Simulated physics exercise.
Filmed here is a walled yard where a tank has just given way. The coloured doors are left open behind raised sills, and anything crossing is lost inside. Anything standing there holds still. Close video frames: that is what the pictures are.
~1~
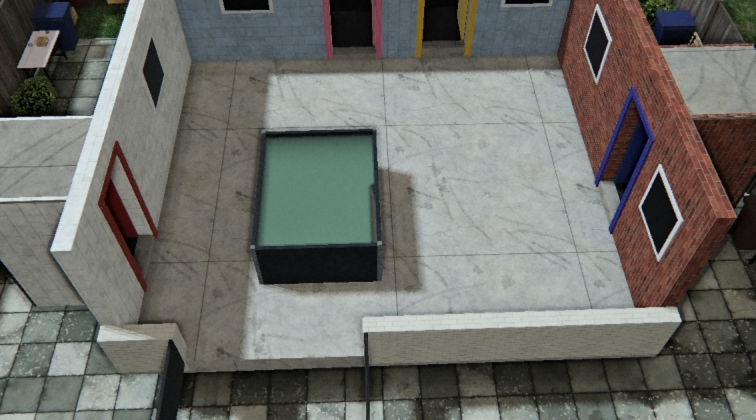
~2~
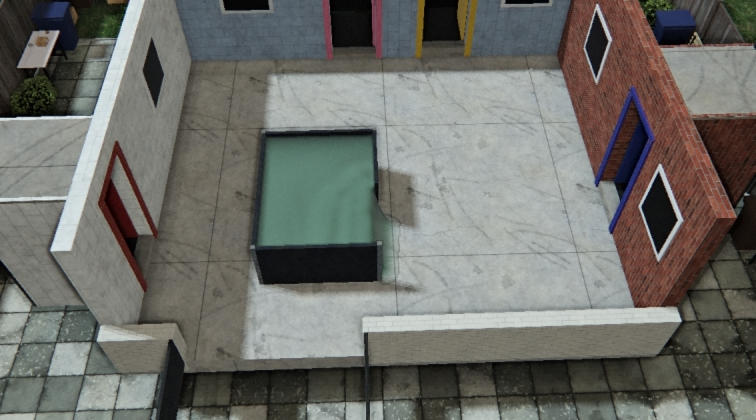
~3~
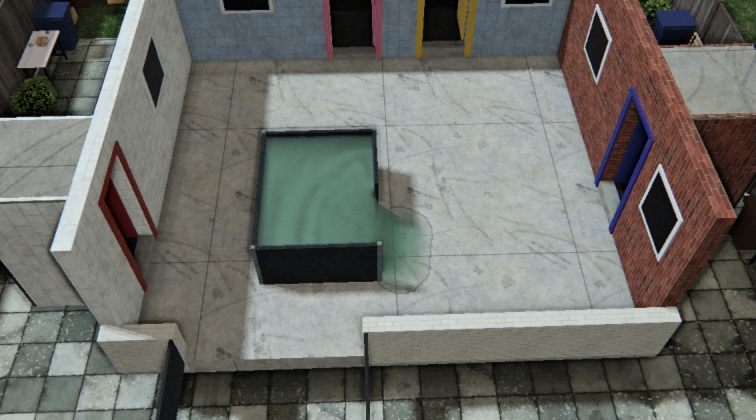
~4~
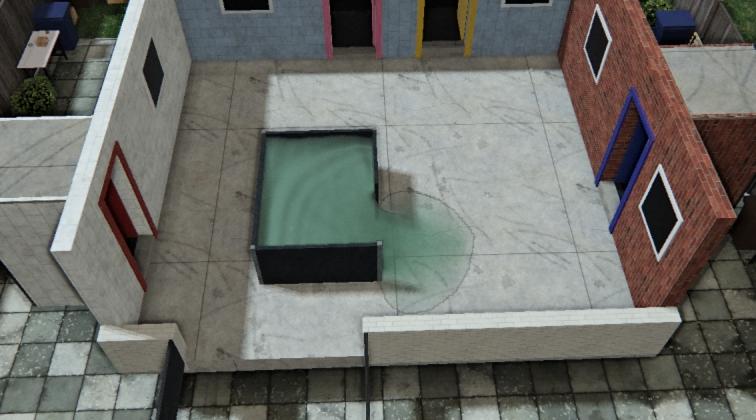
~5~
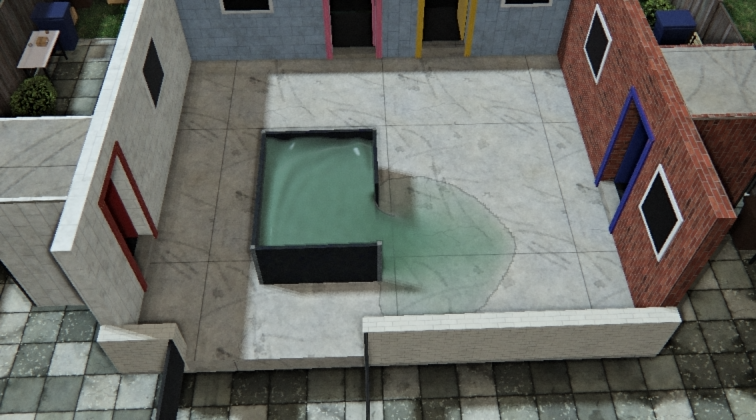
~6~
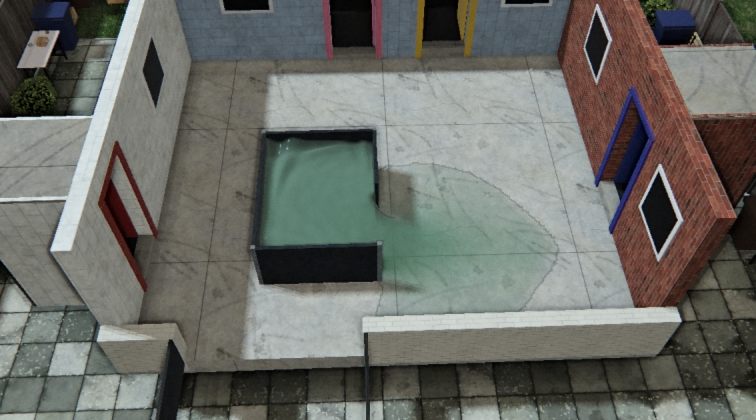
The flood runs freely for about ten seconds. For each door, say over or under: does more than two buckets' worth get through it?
Red door: Under, yellow door: Under, blue door: Over, pink door: Under.
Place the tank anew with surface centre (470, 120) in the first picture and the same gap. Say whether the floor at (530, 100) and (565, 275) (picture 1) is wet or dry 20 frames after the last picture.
Point 1: Soaked through; point 2: Soaked through.
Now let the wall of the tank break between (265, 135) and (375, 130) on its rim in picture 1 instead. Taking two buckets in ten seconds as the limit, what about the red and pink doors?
I think the red door remains below the limit and the pink door crosses the limit.
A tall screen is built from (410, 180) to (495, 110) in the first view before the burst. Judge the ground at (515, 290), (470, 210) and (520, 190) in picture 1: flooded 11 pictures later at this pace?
In order: Soaked, soaked, soaked.
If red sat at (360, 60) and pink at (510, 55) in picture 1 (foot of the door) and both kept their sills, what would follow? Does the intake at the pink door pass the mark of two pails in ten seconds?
For the pink door, it gets beyond it.
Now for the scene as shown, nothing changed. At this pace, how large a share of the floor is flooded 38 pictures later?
Around 65 in a hundred.
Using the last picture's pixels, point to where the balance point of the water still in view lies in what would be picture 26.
The spot I would choose is (469, 218).
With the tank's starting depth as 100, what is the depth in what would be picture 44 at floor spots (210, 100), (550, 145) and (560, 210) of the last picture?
0, 10 and 18 in a hundred, in turn.
A moment on, water covers 30 % of the floor; the red door not reached, the yellow door not reached, the blue door under two buckets in, the pink door not reached.
Next, water covers 35 % of the floor; the red door not reached, the yellow door not reached, the blue door over two buckets in, the pink door not reached.
Then, water covers 40 % of the floor; the red door not reached, the yellow door not reached, the blue door far over two buckets in, the pink door not reached.
Later, water covers 65 % of the floor; the red door not reached, the yellow door wet at the sill, nothing in, the blue door far over two buckets in, the pink door wet at the sill, nothing in.
In the end, water covers 95 % of the floor; the red door wet at the sill, nothing in, the yellow door wet at the sill, nothing in, the blue door far over two buckets in, the pink door wet at the sill, nothing in.
